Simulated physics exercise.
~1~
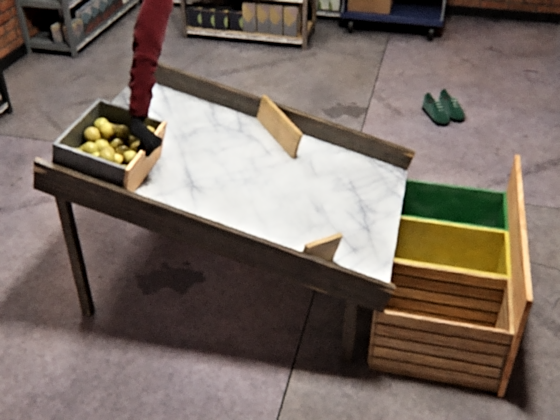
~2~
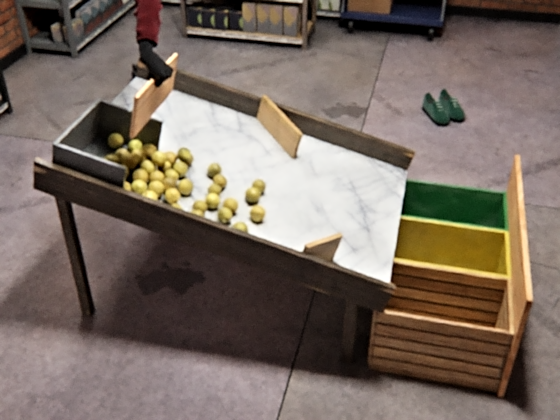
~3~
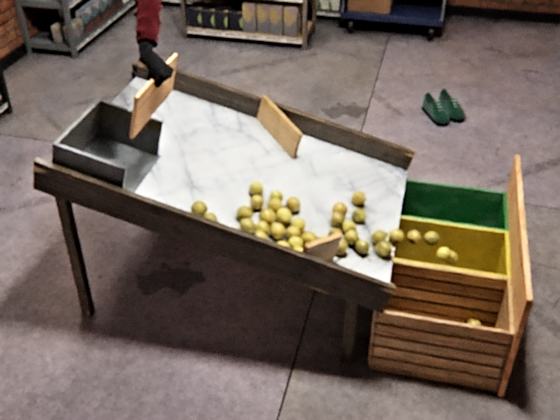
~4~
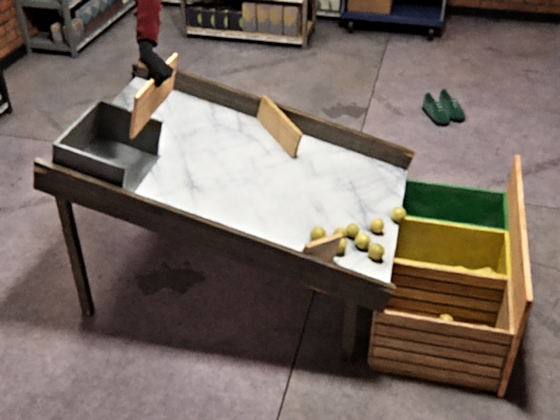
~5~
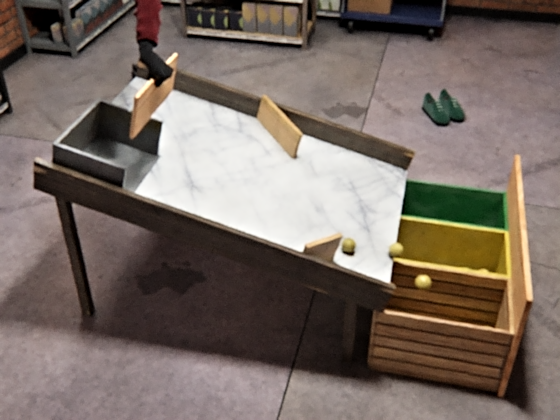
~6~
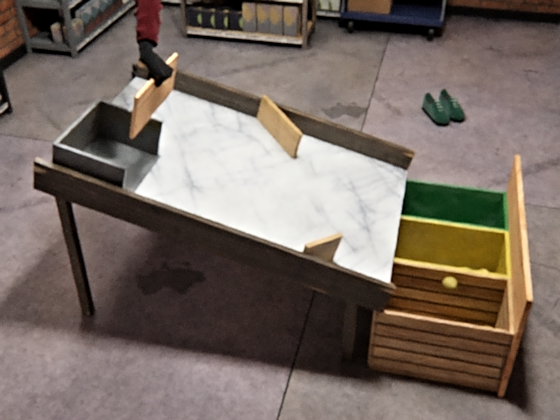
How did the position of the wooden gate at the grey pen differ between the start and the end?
At the start the gate was down at the open side of the pen, holding the apples in. By the end it was held up above that spot by the gloved hand, leaving the way out of the pen open.
Yellow apples spilled from a grey pen when a gloved hand lifted its wooden gate, rolled down the sloping table past two angled boards, and dropped into the yellow bin and wooden tote, leaving the table bare with one last apple at the bins.
